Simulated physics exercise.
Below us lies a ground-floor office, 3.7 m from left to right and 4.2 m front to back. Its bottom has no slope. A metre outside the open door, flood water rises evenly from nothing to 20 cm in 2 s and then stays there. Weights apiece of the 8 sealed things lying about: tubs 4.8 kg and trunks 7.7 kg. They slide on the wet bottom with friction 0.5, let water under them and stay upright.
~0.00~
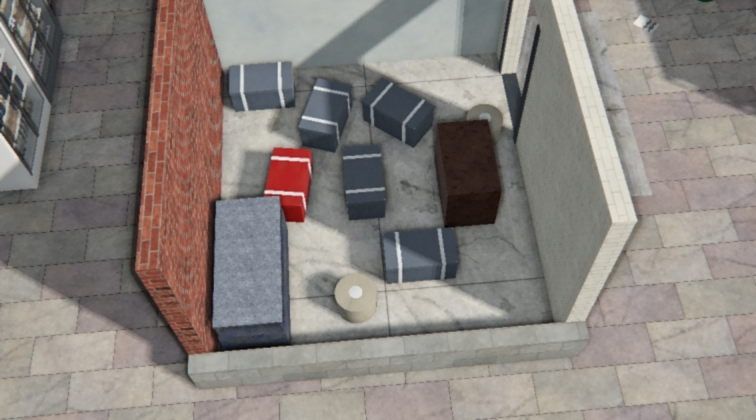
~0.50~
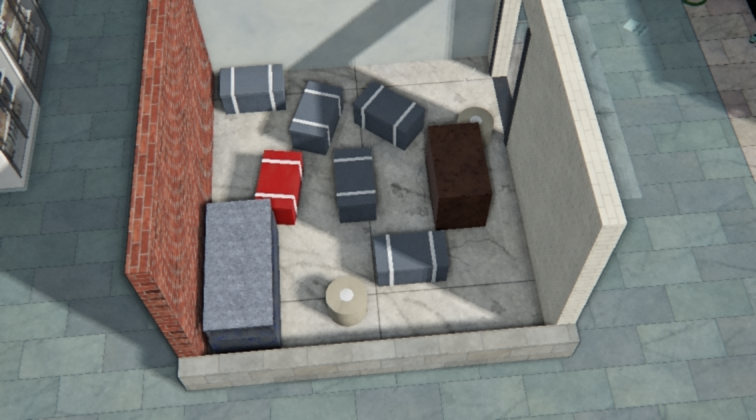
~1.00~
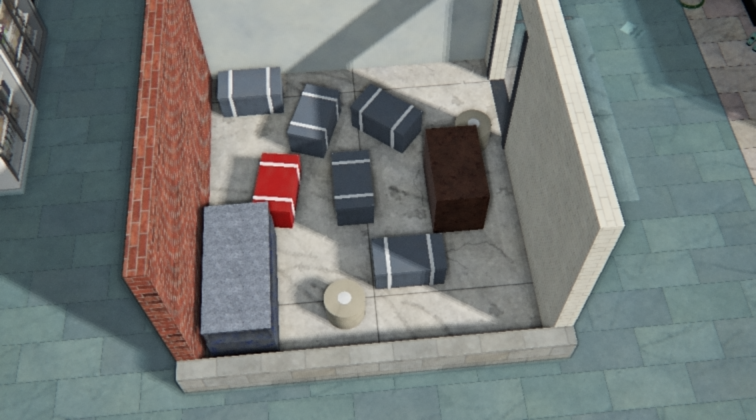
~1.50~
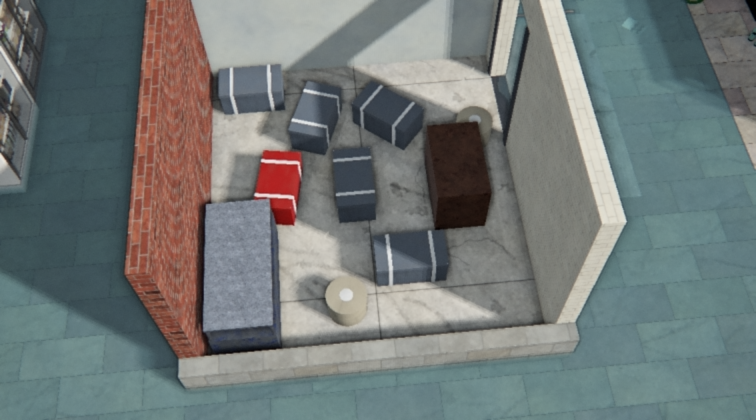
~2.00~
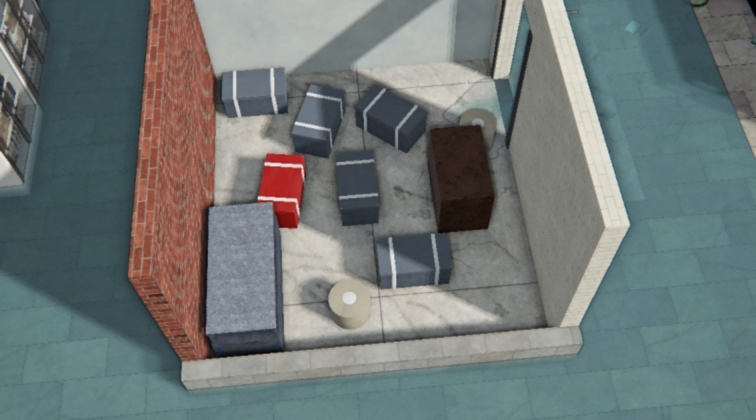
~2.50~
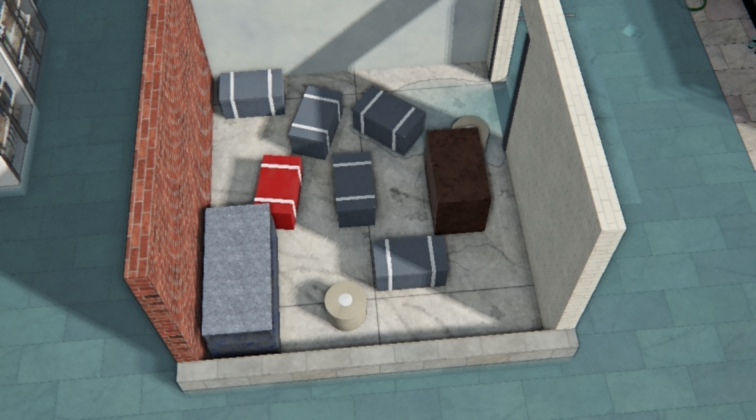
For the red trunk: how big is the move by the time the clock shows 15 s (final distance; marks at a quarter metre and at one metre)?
Red trunk gets carried off.
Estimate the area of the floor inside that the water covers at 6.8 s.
About 12 m2.
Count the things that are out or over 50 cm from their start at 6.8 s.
4 of them.
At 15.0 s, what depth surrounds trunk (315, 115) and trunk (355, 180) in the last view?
Roughly 9 and 12 cm.
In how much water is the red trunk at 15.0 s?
About 13 cm.
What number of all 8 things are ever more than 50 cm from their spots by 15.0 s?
8 of them.
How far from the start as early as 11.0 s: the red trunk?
Roughly 150 cm by then.
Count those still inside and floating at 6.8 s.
At that moment 6.
After 3.5 s the red trunk is near (277, 183), 0.0 m from its start, aground; 2 afloat.
After 6.8 s the red trunk is near (234, 186), 0.5 m from its start, afloat; 6 afloat.
After 11.0 s the red trunk is near (379, 268), 1.7 m from its start, afloat; 8 afloat.
After 15.0 s the red trunk is near (457, 286), 2.5 m from its start, afloat; 8 afloat.
